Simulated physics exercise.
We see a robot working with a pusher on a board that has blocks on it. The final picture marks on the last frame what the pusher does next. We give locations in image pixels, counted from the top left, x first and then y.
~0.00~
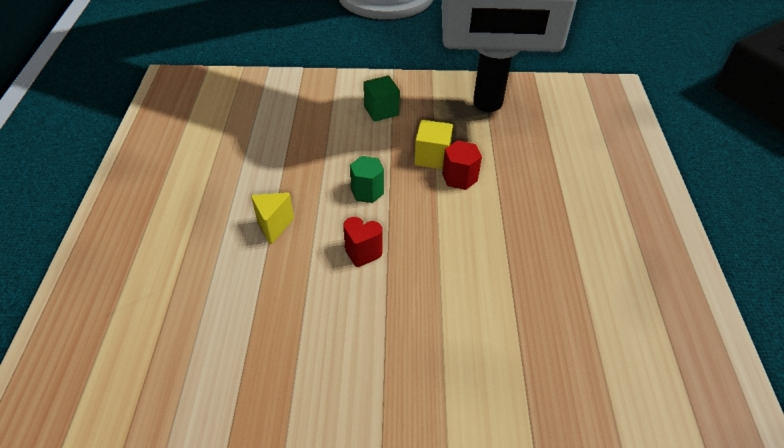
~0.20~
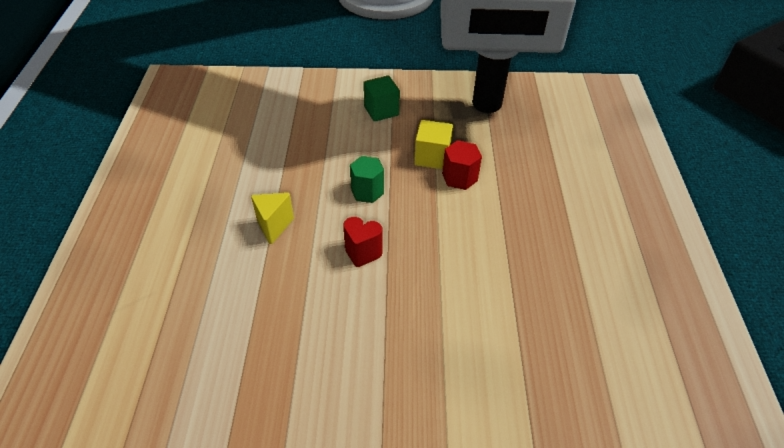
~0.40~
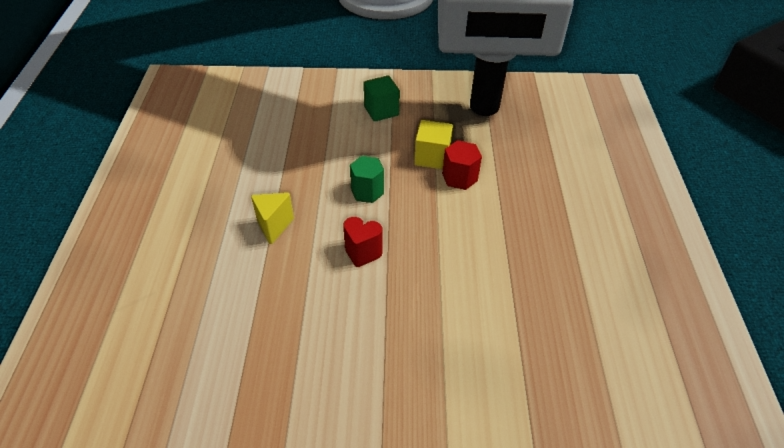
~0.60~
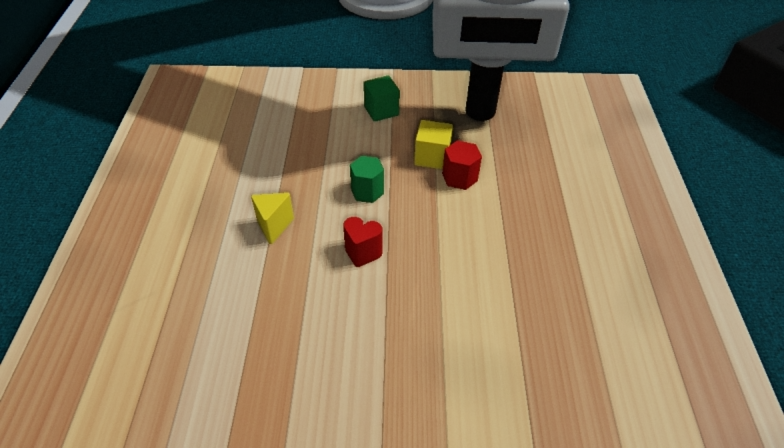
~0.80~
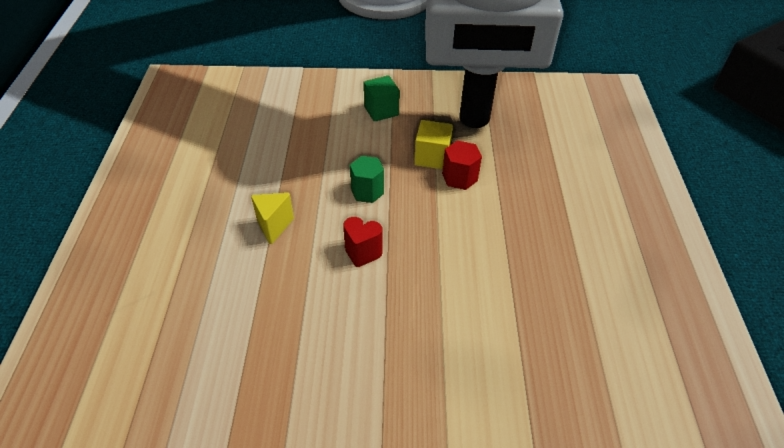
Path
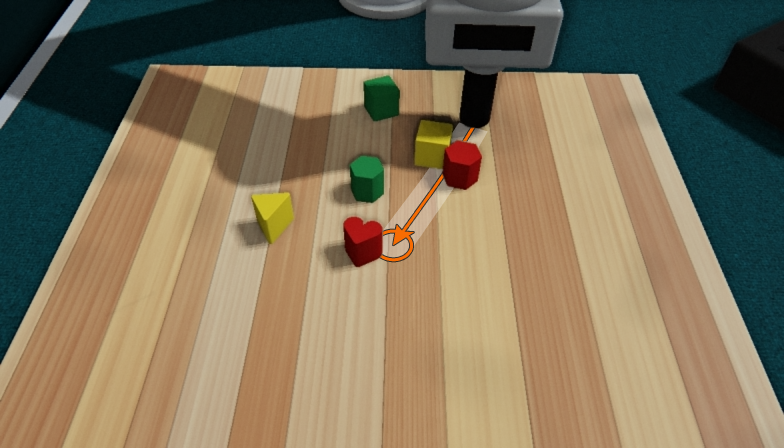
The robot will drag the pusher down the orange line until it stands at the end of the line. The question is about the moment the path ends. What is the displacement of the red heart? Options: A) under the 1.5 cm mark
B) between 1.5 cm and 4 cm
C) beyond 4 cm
It's A.
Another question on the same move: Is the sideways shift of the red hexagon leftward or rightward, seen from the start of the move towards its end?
Shifts left.
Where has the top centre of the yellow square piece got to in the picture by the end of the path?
If I read the scene right, the answer is (407, 145).
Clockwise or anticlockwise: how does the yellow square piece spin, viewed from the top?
Bird's-eye view: Clockwise.
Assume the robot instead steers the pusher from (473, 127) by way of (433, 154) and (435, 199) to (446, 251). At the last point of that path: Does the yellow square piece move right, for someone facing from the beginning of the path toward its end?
Yes, that is what happens.
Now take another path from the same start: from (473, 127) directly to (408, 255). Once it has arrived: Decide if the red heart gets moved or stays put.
The block stays on its spot.
Path on the board, in a line from (473, 127) to (393, 245).
What follows on the original path. One third of the way, pusher (452, 155); yellow square piece (417, 140), turned 40° clockwise; red hexagon (464, 160), turned 25° anticlockwise.
Two thirds of the way, pusher (425, 194); yellow square piece (407, 145), turned 95° clockwise; red hexagon (469, 176), turned 70° anticlockwise.
At the end, pusher (393, 238); red heart (357, 231); green hexagon in place; yellow square piece (407, 145), turned 95° clockwise; red hexagon (469, 176), turned 70° anticlockwise.
